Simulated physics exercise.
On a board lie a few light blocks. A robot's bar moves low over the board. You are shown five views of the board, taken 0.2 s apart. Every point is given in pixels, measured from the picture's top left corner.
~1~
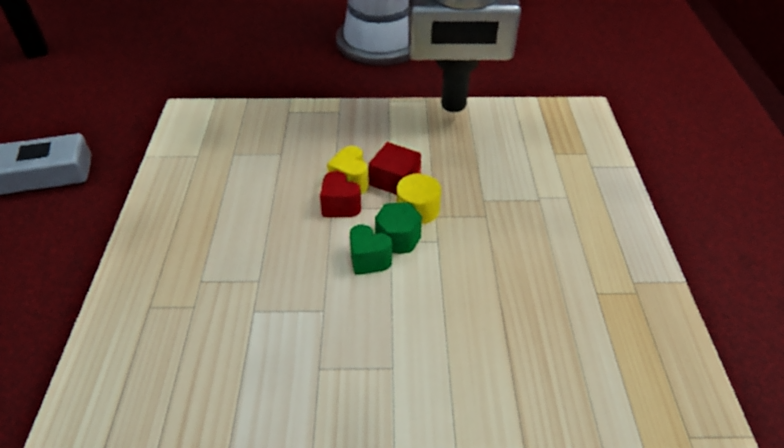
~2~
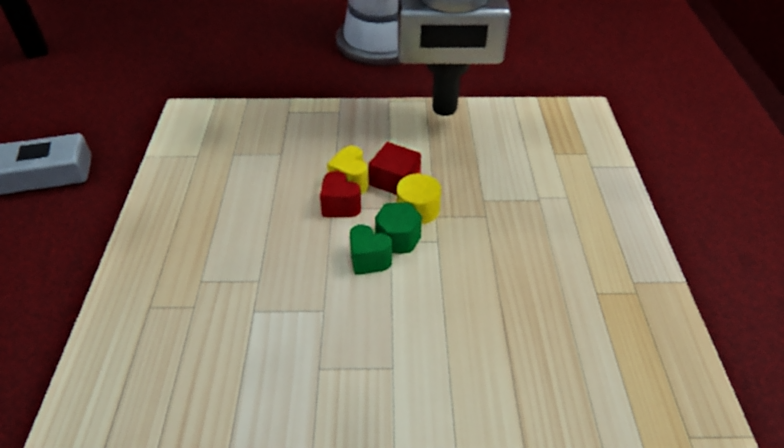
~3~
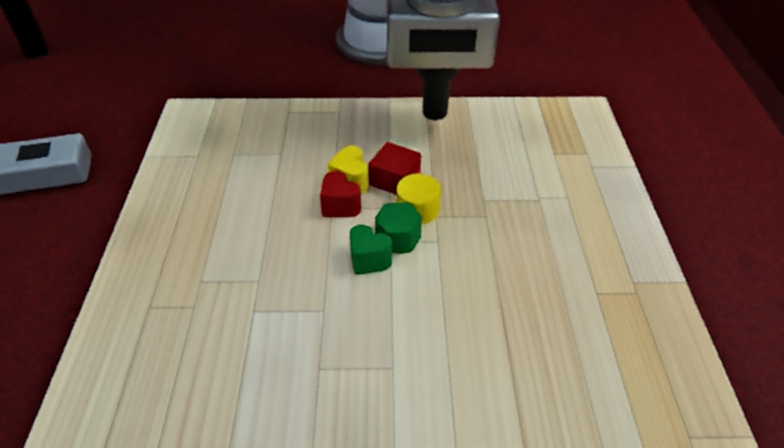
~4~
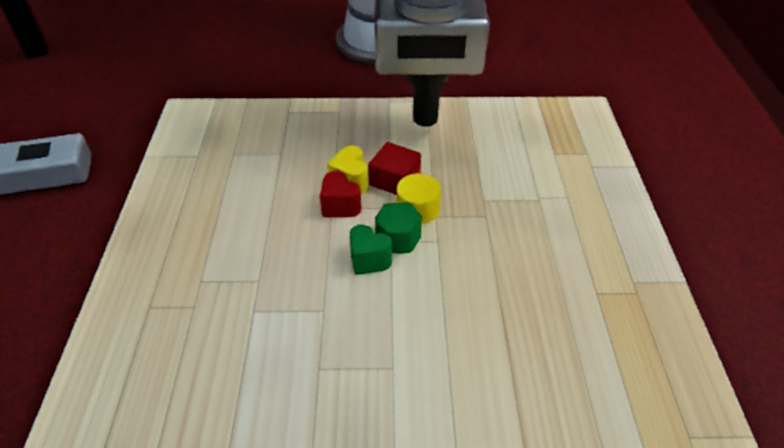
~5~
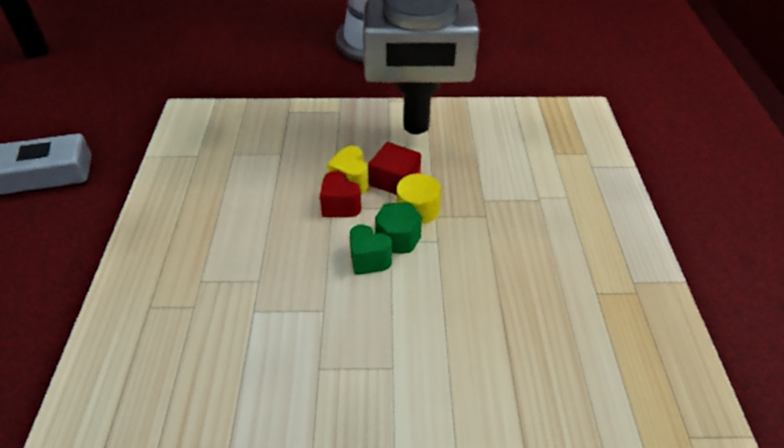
On a pale wooden board, a robot's dark bar moved a short way left and slightly nearer the viewer, while the clustered red, yellow and green blocks beside it stayed still.
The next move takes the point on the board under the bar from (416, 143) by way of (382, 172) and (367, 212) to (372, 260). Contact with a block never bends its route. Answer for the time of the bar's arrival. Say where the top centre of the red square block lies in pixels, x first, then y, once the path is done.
Its top centre lands on (408, 252).
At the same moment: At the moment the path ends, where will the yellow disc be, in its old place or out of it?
That block slides.
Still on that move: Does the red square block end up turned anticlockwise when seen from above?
The answer is yes.
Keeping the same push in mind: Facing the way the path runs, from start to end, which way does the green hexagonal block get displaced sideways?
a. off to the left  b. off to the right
The answer is a.
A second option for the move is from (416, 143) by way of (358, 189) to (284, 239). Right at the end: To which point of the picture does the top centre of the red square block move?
Its top middle: (377, 189).
On the path given first. One third of the way, bar at (381, 158); red square block at (386, 175), turned 30° anticlockwise; green hexagonal block at (399, 219); yellow disc at (429, 194).
Two thirds of the way, bar at (366, 198); yellow heart block at (343, 163), turned 35° clockwise; green heart block at (367, 242), turned 15° clockwise; red square block at (389, 213), turned 75° anticlockwise; green hexagonal block at (415, 241), turned 15° clockwise; yellow disc at (434, 198).
At the end, bar at (372, 245); yellow heart block at (343, 163), turned 35° clockwise; green heart block at (360, 268), turned 30° clockwise; red square block at (408, 252), turned 100° anticlockwise; green hexagonal block at (451, 271); yellow disc at (434, 198).
